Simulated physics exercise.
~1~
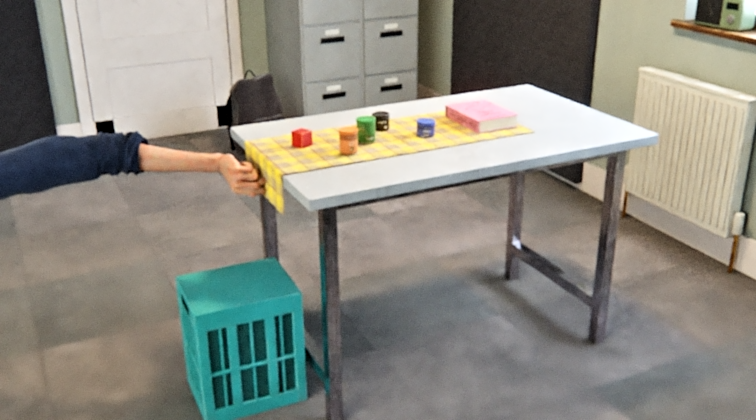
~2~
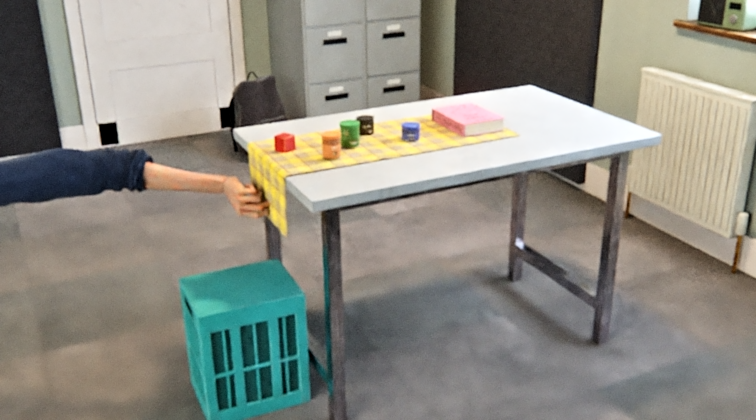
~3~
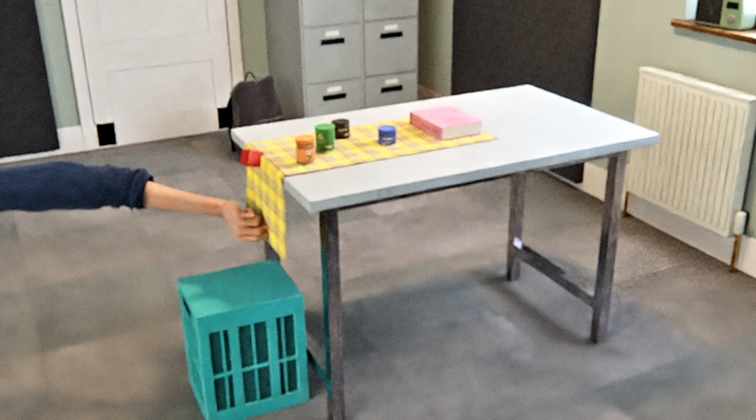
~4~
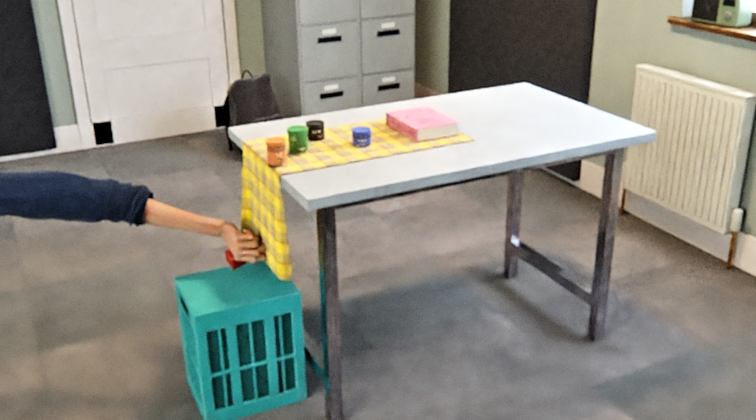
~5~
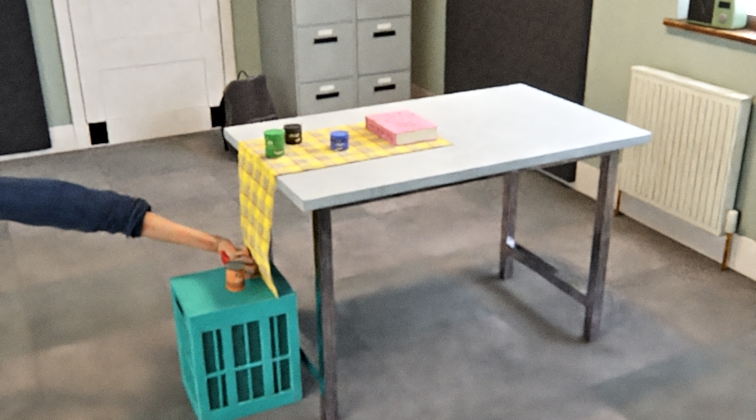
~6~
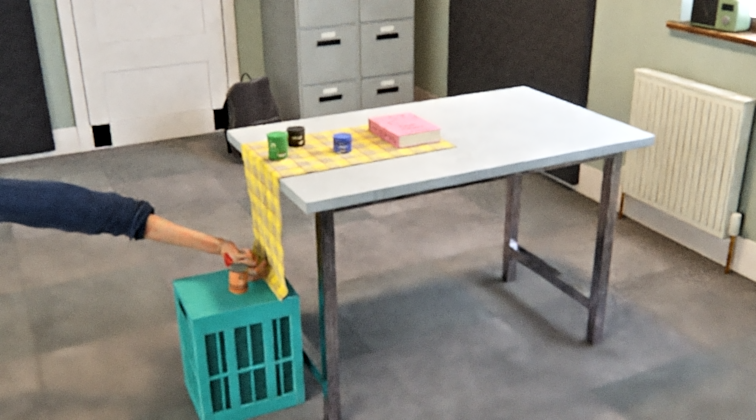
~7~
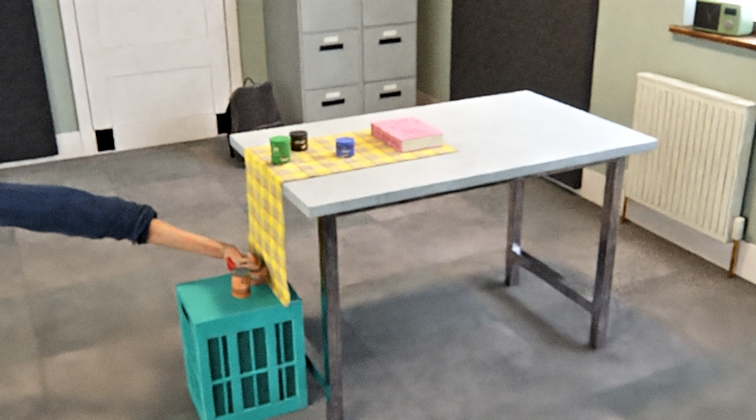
At first, a hand grips the hanging end of a yellow checked tablecloth on a grey table, with a red cube, several small cans or pots and a pink book resting on it. The hand pulls the cloth slowly down and the objects ride left with it. The red cube reaches the edge, tips and drops toward the turquoise crate below. The orange can follows, going over and ending upside down by the hand above the crate. The pulling then stops, with the green, black and blue containers and the book still on the table.
